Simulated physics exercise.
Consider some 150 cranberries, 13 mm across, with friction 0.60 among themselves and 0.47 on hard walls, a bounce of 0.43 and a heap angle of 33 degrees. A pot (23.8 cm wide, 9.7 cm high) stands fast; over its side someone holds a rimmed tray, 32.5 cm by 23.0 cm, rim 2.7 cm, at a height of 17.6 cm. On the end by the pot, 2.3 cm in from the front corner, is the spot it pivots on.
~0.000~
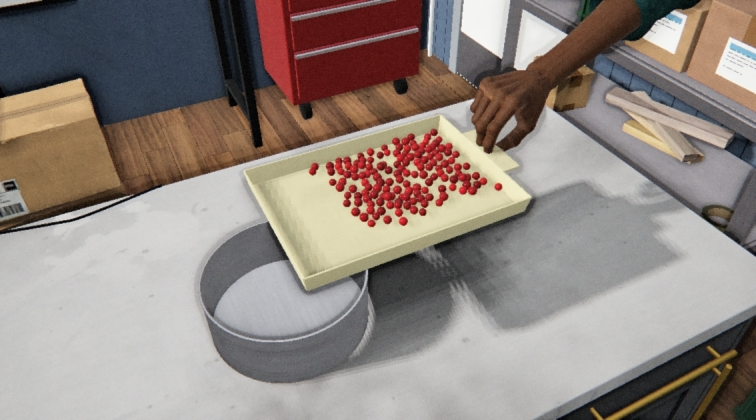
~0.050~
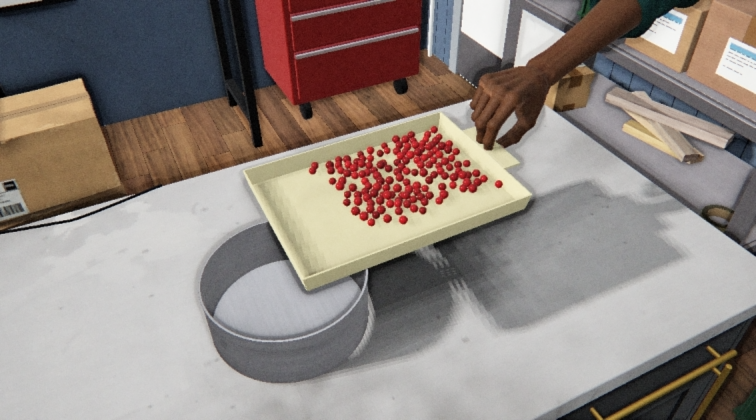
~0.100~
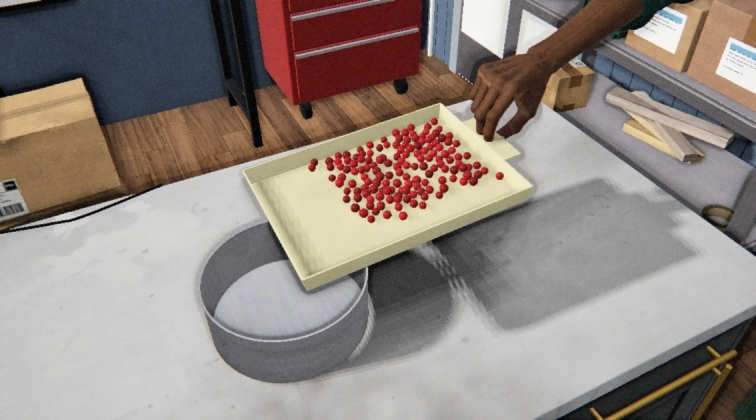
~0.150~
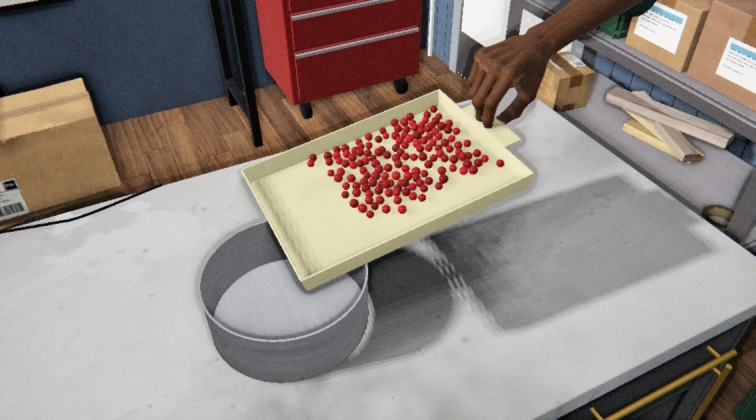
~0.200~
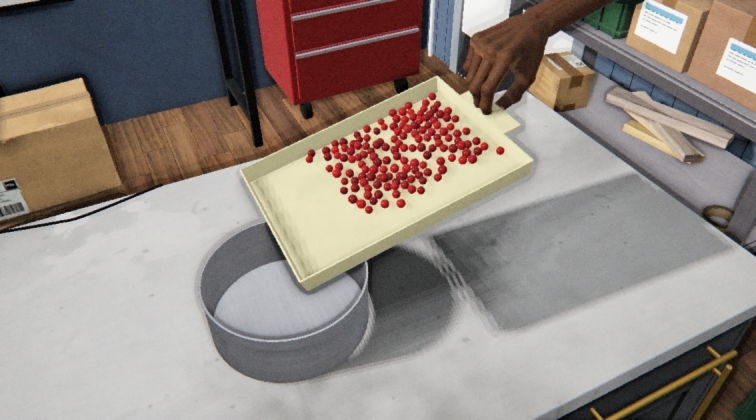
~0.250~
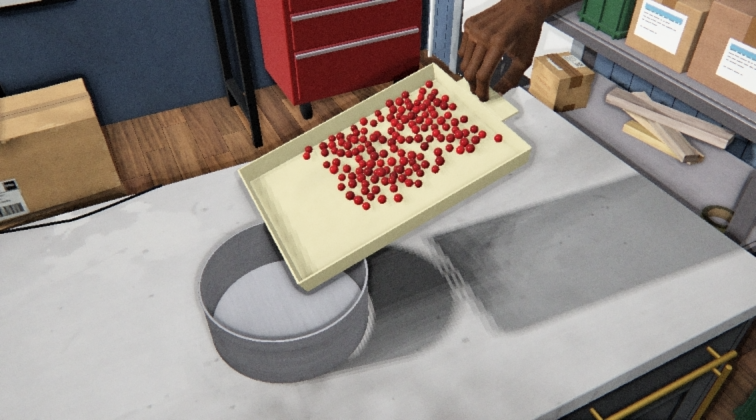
In a workshop-like room with a wooden floor, a pale worktop is seen from above at an angle by a still camera. A cream rimmed tray scattered with small red cranberries sits partly over a round grey pot at left, with a red drawer cabinet behind and cardboard boxes either side. A hand at the tray's right end raises that end steadily, slanting the tray down toward the pot, while the berries keep their places on it.
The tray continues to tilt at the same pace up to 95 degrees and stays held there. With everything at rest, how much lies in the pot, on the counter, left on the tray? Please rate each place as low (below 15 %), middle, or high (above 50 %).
Pot: High, counter: Middle, left on the tray: Low.
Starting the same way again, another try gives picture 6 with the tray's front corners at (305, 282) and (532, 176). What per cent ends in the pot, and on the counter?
Per cent by place - pot 0, counter 100.
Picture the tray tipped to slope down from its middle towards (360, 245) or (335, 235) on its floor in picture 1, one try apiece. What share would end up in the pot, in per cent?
About 0 per cent on the first try and 20 per cent on the second.
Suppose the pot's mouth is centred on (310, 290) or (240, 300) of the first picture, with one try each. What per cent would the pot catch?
About 55 and 95 per cent.
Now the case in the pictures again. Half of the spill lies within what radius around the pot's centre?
About 20 cm from the centre.
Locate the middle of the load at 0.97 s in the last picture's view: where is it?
Estimated centre of load: Around (260, 232).
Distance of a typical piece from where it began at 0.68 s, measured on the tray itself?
Roughly 17 cm.
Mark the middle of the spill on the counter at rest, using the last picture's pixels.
It comes to rest with its centre close to (227, 413).
Then, at 0.68 s, tilt 54 degrees; the tray holds 100 %, the pot 0 %.
After 0.97 s, tilt 79 degrees; the tray holds 70 %, the pot 10 %.
Then, at 1.36 s, tilt 95 degrees; the tray holds 35 %, the pot 25 %.
In the end, at 2.4 s, pot 70 %, counter 30 %, tray 0 %.
